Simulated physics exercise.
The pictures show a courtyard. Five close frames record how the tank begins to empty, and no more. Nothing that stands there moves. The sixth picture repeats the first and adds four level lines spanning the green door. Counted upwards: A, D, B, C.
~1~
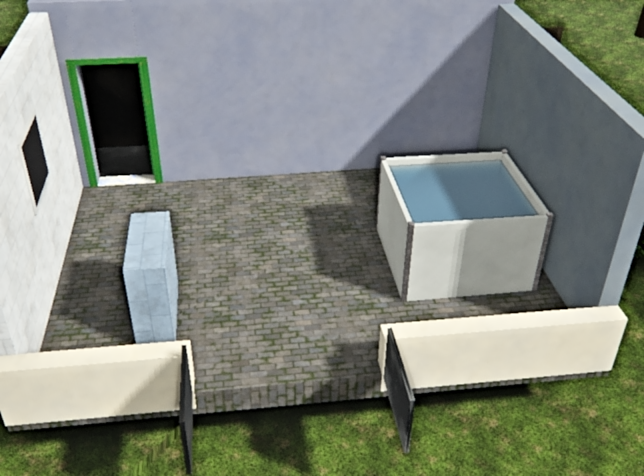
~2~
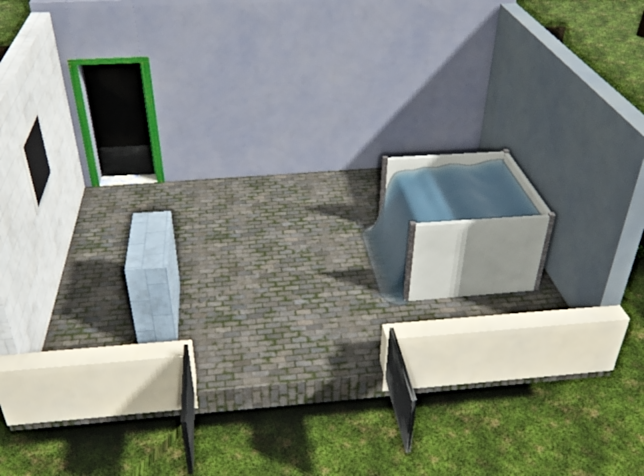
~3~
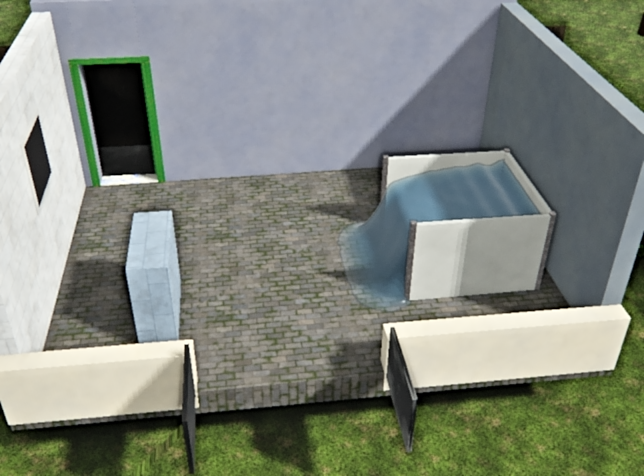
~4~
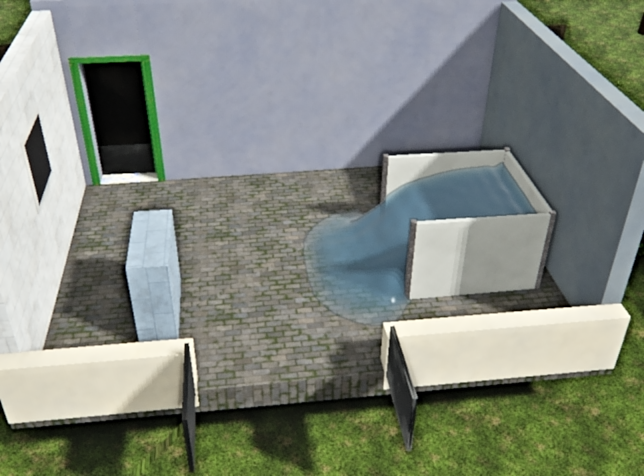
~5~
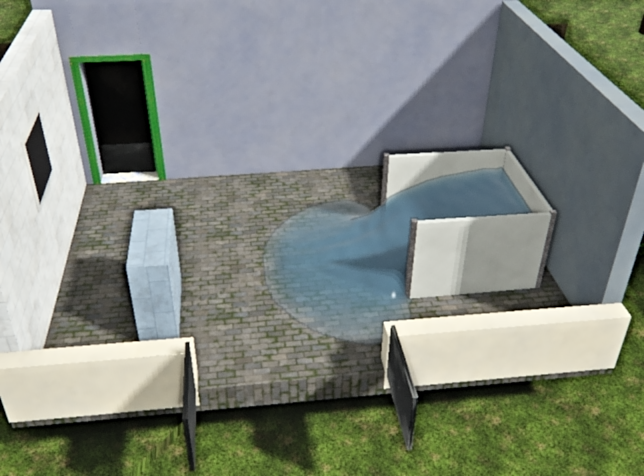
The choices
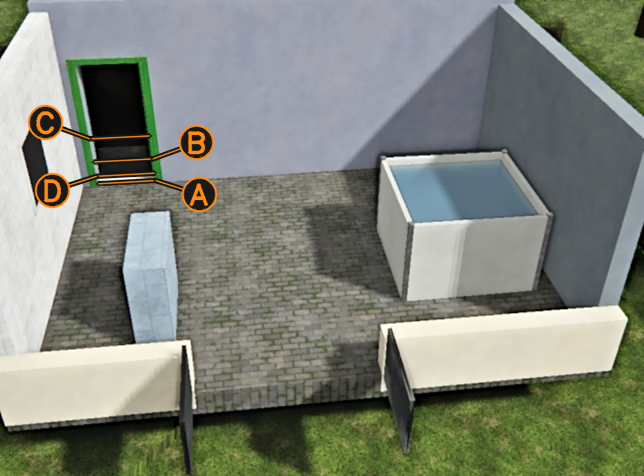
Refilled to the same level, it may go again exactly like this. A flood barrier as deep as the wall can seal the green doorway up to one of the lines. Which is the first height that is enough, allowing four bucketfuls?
Go for B.
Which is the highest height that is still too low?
The answer is D.
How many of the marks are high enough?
Two.
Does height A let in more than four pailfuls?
Yes, it does.
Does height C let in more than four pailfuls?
No, that is safe.
In orange, A at (127, 182); B at (123, 160); C at (119, 137); D at (125, 174); from the bottom up A, D, B, C.
For height A, dozens of bucketfuls pour in.
For height B, a bucket or two gets in.
For height C, nothing gets over.
For height D, about 13 bucketfuls get in.
